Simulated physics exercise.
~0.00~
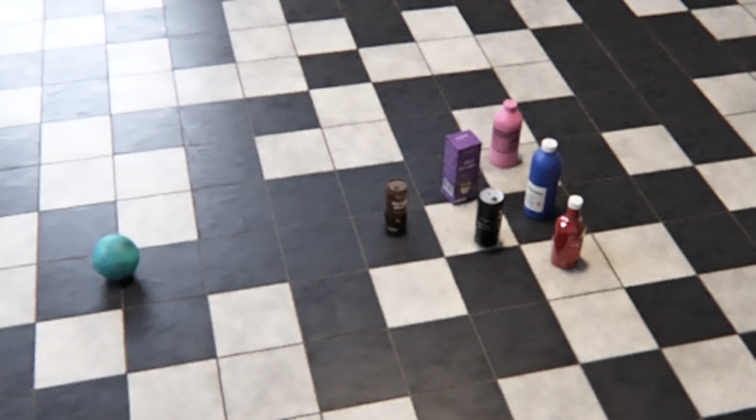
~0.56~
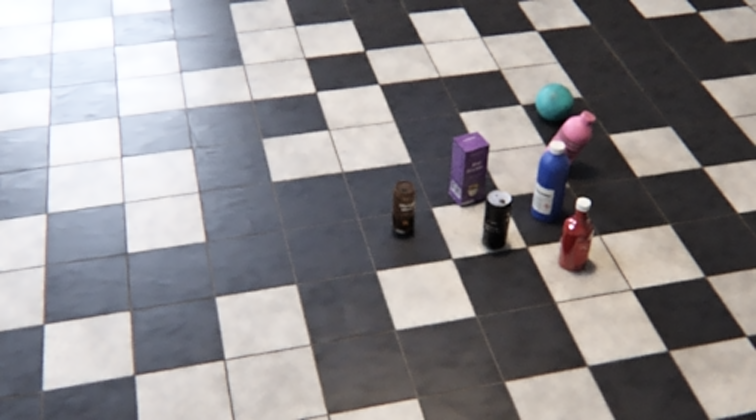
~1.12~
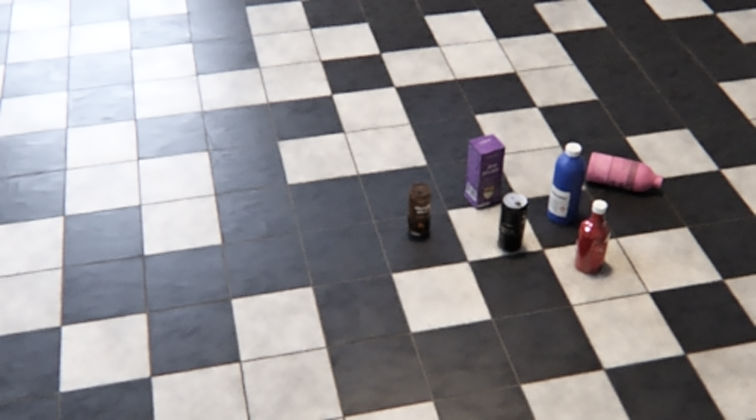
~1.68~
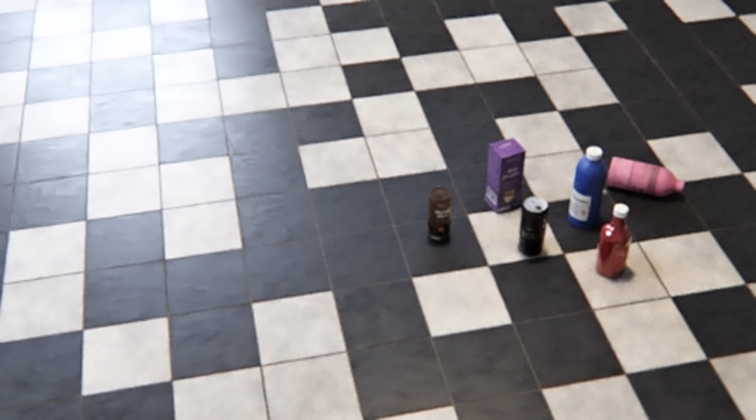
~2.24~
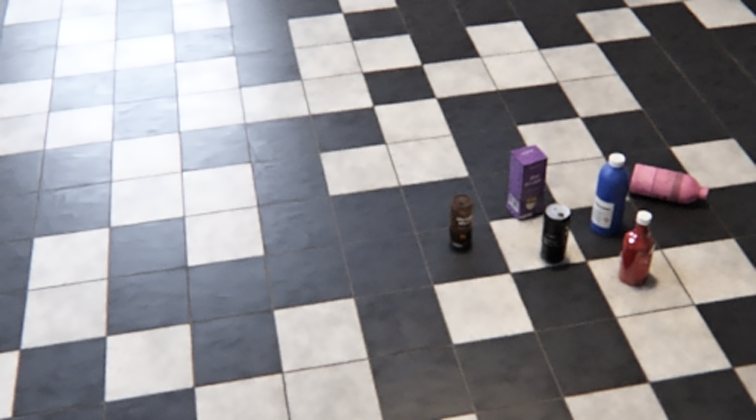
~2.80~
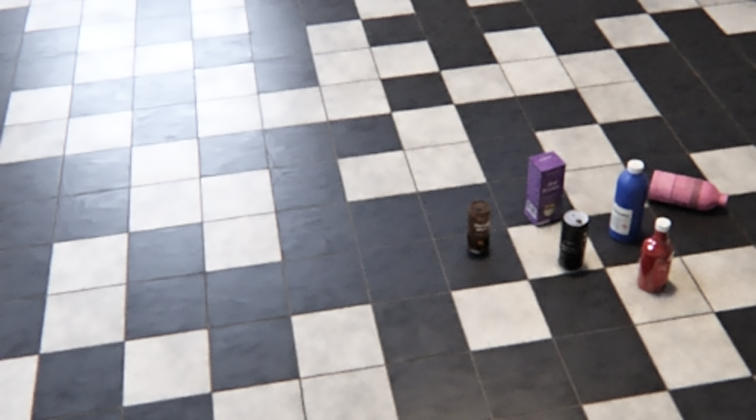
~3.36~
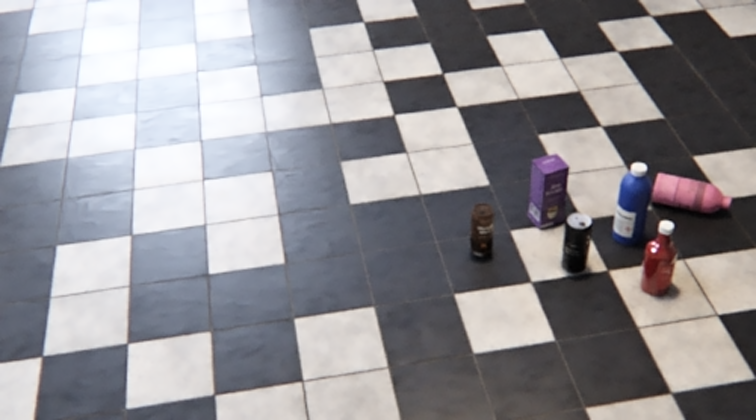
A turquoise ball rolled from the left across a black and white tiled floor, passing behind a group of bottles, cans and a purple carton, and the pink bottle toppled onto its side while the others stayed upright as the ball left view.
